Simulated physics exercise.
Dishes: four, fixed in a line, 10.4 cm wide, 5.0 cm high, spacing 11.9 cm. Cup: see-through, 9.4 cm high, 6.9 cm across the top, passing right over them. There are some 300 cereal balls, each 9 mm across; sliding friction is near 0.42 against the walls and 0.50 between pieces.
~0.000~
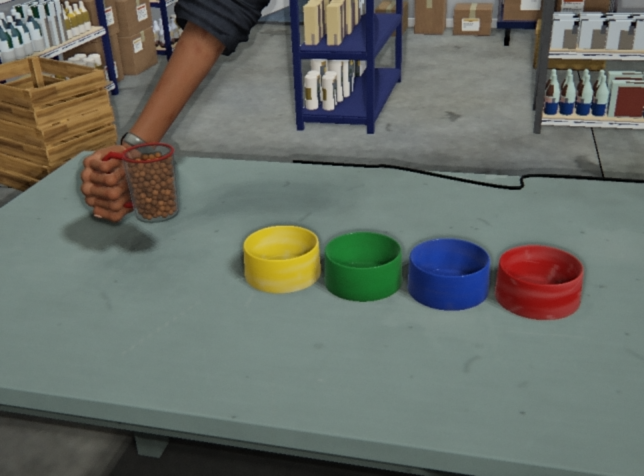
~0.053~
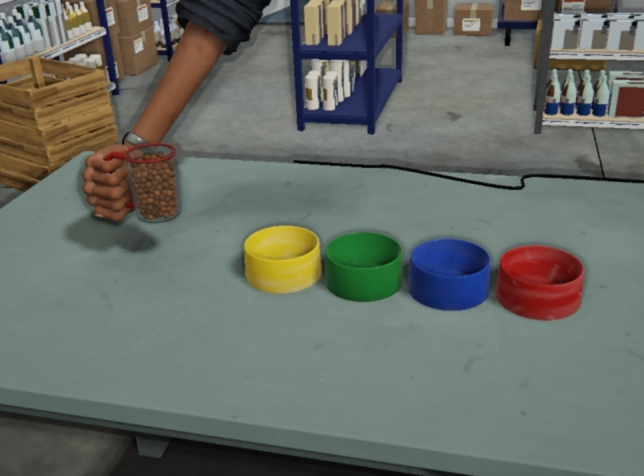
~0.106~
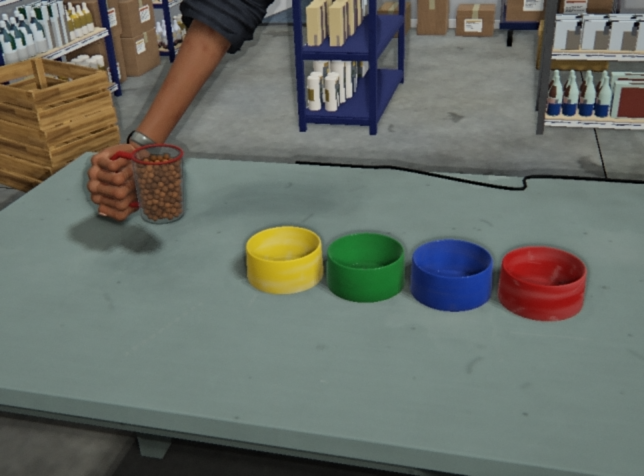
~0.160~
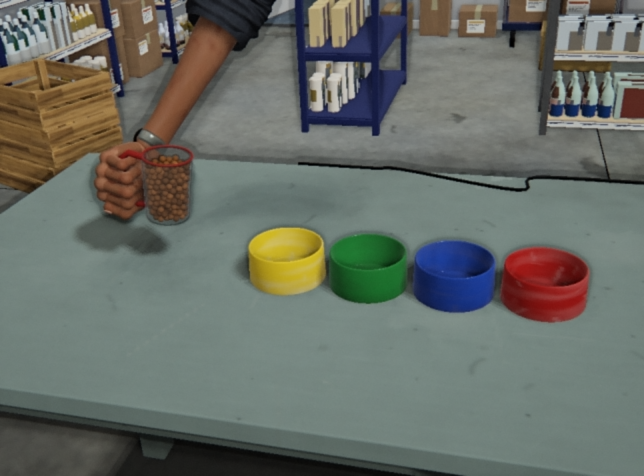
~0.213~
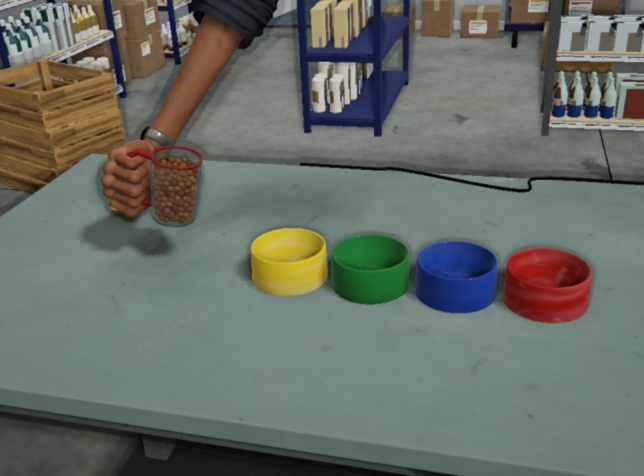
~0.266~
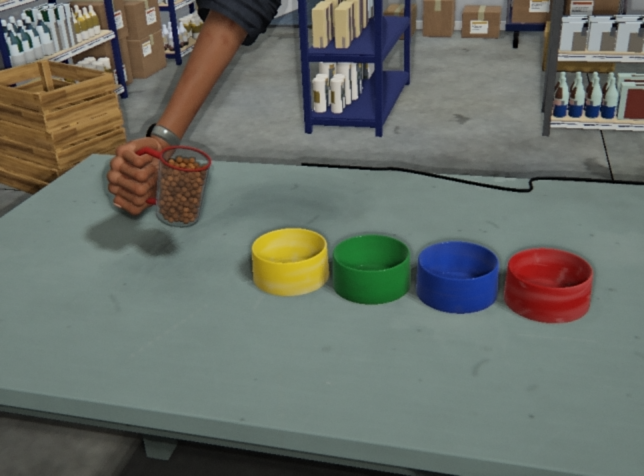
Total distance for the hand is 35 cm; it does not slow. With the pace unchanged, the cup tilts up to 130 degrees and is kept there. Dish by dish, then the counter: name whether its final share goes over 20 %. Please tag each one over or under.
Red - under; blue - under; green - over; yellow - under; counter - under.
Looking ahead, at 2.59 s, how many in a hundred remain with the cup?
It comes out close to 0 per cent.
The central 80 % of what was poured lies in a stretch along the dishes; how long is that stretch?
That stretch comes to around 6 cm.
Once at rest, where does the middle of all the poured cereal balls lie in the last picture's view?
Close to pixel (379, 270).
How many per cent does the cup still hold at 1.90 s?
Around 5 per cent of the load.
After 1.25 s, tilt 89 degrees; cup holds 95 %.
After 1.90 s, tilt 130 degrees; cup holds 5 %, green 95 %.
After 2.59 s, tilt 130 degrees; cup holds 0 %, green 100 %.
By 2.9 s all is still; red 0 %, blue 0 %, green 100 %, yellow 0 %, counter 0 %.
